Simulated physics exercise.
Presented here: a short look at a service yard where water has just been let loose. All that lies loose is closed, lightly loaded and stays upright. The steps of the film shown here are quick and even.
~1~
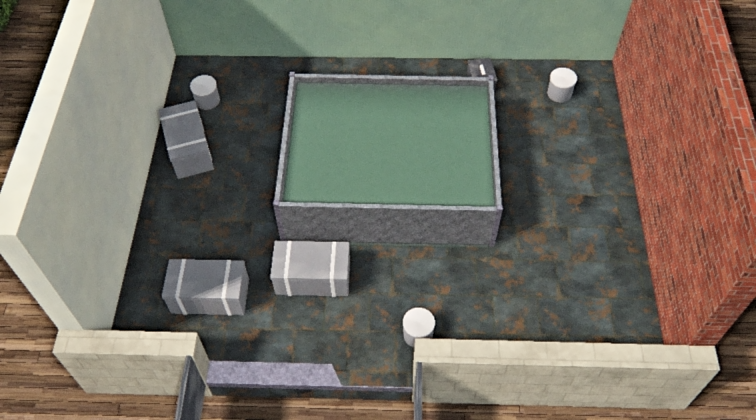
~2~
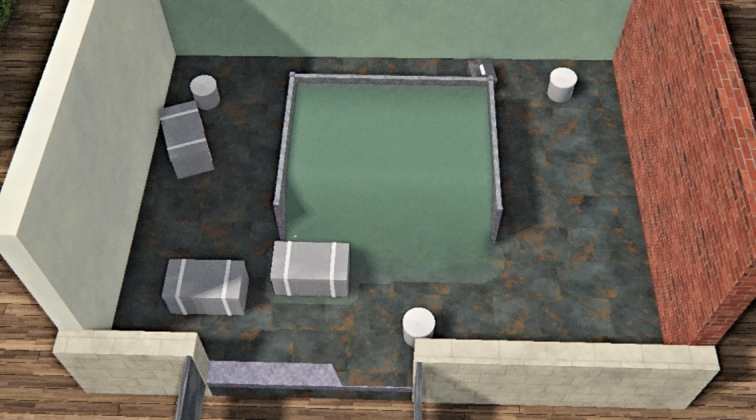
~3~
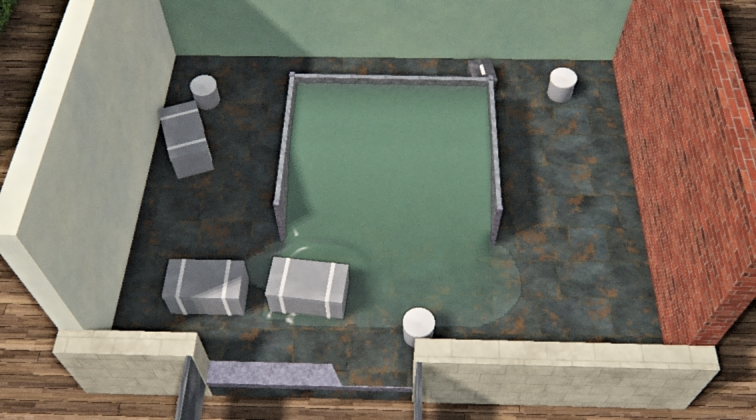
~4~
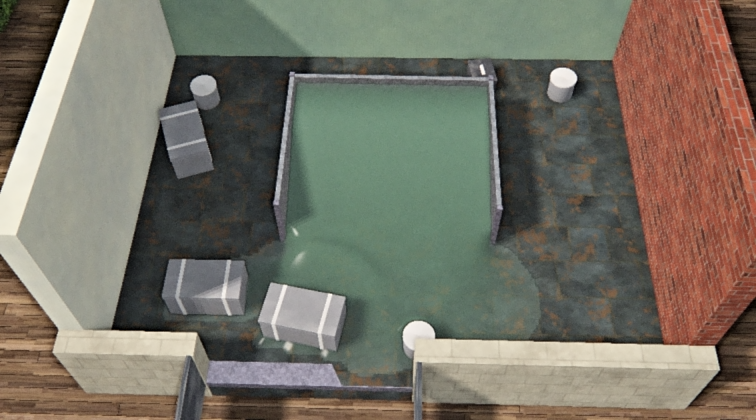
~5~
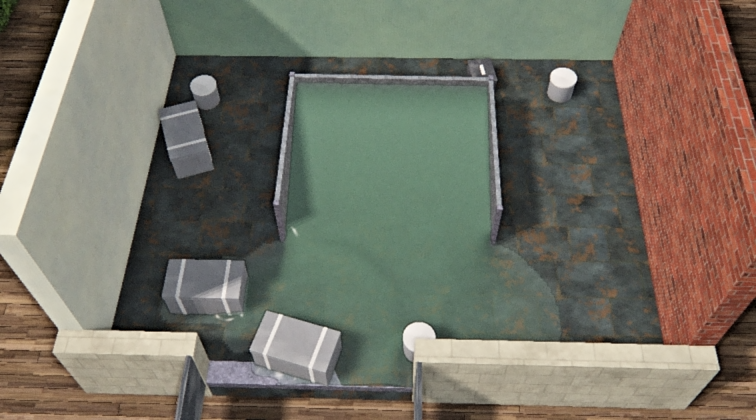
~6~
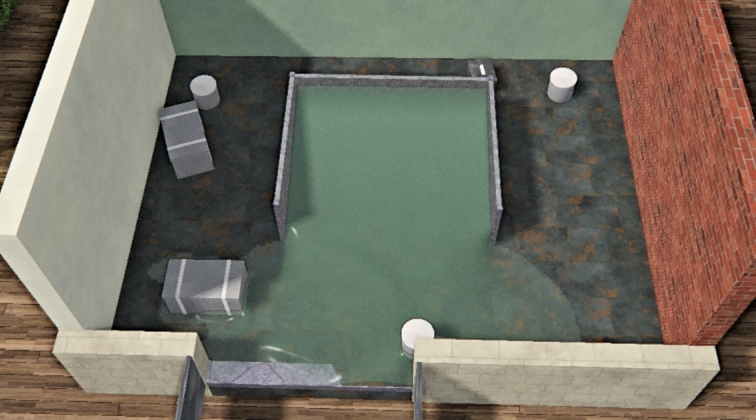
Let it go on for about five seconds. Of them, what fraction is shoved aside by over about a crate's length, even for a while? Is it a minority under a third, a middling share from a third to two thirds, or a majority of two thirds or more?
Share shifted well: Middle, a third to two thirds.
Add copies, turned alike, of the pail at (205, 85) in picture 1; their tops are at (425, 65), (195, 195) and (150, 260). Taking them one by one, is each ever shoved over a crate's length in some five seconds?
Twin one: Barely shifts; twin two: Barely shifts; twin three: Barely shifts.
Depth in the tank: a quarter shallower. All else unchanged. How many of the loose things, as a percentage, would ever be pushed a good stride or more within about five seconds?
My estimate is around 30 percent.
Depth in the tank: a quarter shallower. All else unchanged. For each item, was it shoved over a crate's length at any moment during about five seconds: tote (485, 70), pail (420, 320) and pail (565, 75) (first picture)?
Taking each in turn, the answer is came up short, did it, came up short.
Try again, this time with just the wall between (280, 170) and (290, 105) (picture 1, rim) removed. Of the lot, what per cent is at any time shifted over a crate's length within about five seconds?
90 percent, give or take.
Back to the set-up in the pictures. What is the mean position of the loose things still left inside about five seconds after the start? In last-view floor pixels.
Close to pixel (306, 139).
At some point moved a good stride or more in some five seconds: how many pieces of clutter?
You get 4.
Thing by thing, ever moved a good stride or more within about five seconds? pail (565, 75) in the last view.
My call: That far or more.
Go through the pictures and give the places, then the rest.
In the first picture, a pail at (419, 322) rests on the ground; a trunk at (204, 278) rests on the ground; 0 of 7 have shifted.
In the second picture, a pail at (419, 322), on the bottom; a trunk at (204, 278) rests on the ground; 0 of 7 have shifted.
In the third picture, a pail at (419, 322) rests on the ground; a trunk at (204, 278), on the bottom; 1 of 7 have shifted.
In the fourth picture, a pail at (419, 335) rests on the ground, close to its start; a trunk at (204, 278) rests on the ground; 2 of 7 have shifted.
In the fifth picture, a pail at (419, 337) floats, close to its start; a trunk at (204, 278) rests on the ground; 2 of 7 have shifted.
In the sixth picture, a pail at (418, 334), afloat, close to its start; a trunk at (204, 278), on the bottom; 2 of 7 have shifted.
A moment on, 1 of 7 are well off their spots; 1 afloat.
Next, 2 of 7 are well off their spots; 0 afloat.
Later, 2 of 7 are well off their spots; 0 afloat.
In the end, 4 of 7 are well off their spots, and 4 have been at some point; 1 afloat.
